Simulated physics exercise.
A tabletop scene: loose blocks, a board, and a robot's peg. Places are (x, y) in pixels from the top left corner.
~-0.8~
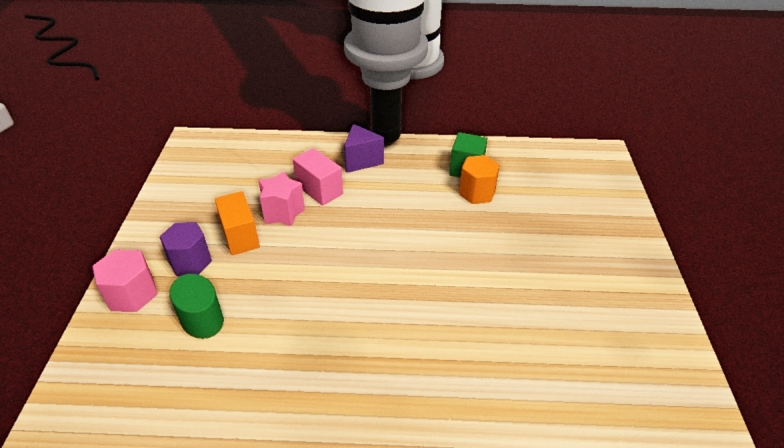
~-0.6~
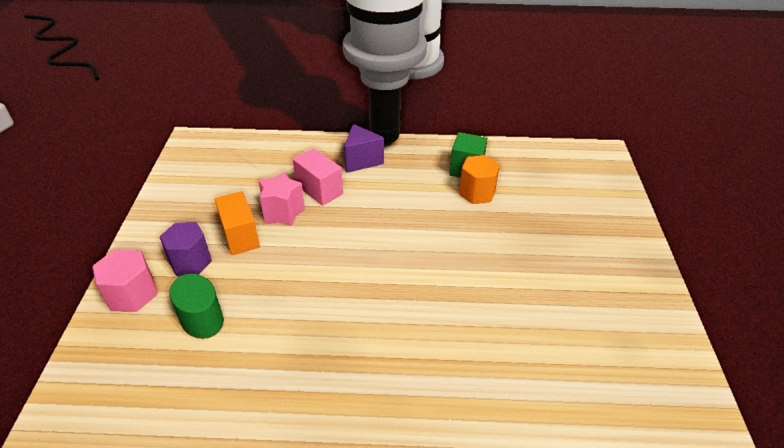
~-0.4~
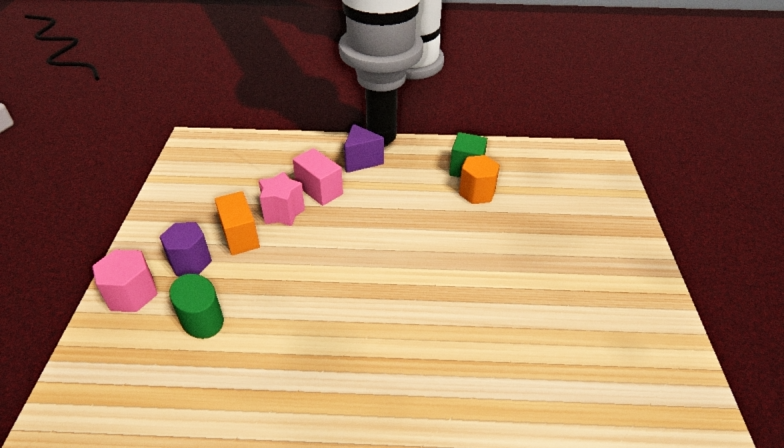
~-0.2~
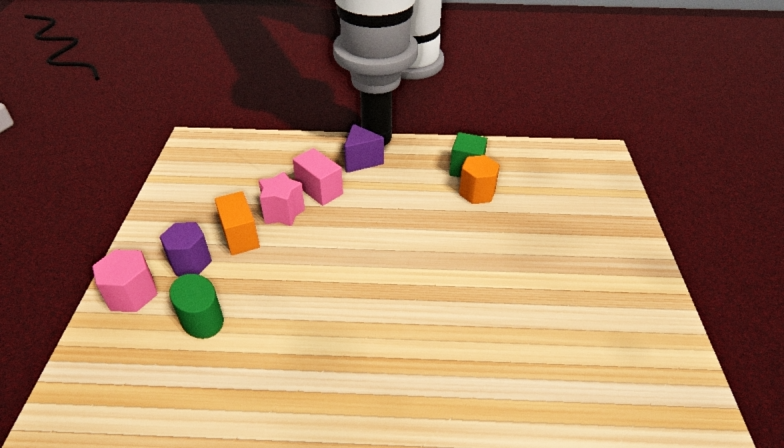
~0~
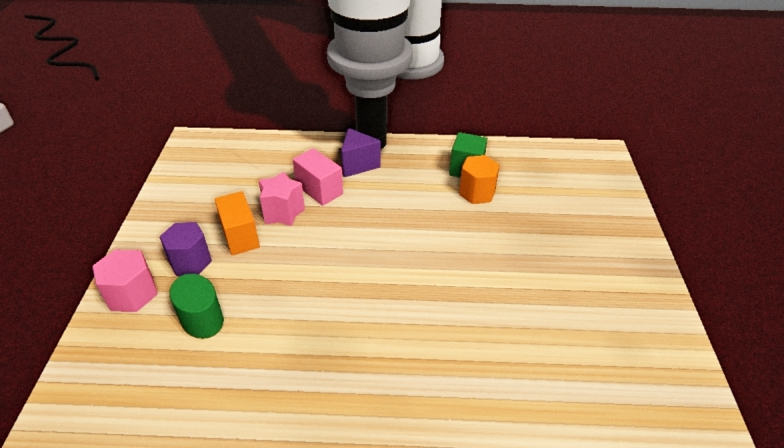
A robot arm moves slightly left and nudges the purple triangular block a little.
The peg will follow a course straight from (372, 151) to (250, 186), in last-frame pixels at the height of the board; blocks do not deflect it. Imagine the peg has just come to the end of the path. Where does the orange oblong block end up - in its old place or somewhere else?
The orange oblong block will stay where it stands.
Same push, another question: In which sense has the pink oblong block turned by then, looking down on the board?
Direction: Anticlockwise.
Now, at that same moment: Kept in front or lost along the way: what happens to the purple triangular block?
In the end it is beside or behind the peg.
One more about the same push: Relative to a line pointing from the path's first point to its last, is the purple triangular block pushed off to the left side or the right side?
It is pushed towards the left-hand side.
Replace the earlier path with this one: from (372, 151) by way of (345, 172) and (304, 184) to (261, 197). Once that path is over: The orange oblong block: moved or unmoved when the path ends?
Once the path is done, it is somewhere new.
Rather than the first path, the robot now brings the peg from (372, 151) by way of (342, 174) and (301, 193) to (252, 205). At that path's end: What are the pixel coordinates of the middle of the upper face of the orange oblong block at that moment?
The centre of its top face lies at (210, 221).
What follows on the original path. One third of the way, peg (333, 155); purple triangular block (340, 153), turned 50° anticlockwise.
Two thirds of the way, peg (291, 167); pink oblong block (308, 168), turned 40° anticlockwise; purple triangular block (340, 154), turned 55° anticlockwise.
At the end, peg (249, 178); orange oblong block still; pink star (276, 187); pink oblong block (308, 168), turned 40° anticlockwise; purple triangular block (340, 154), turned 55° anticlockwise.
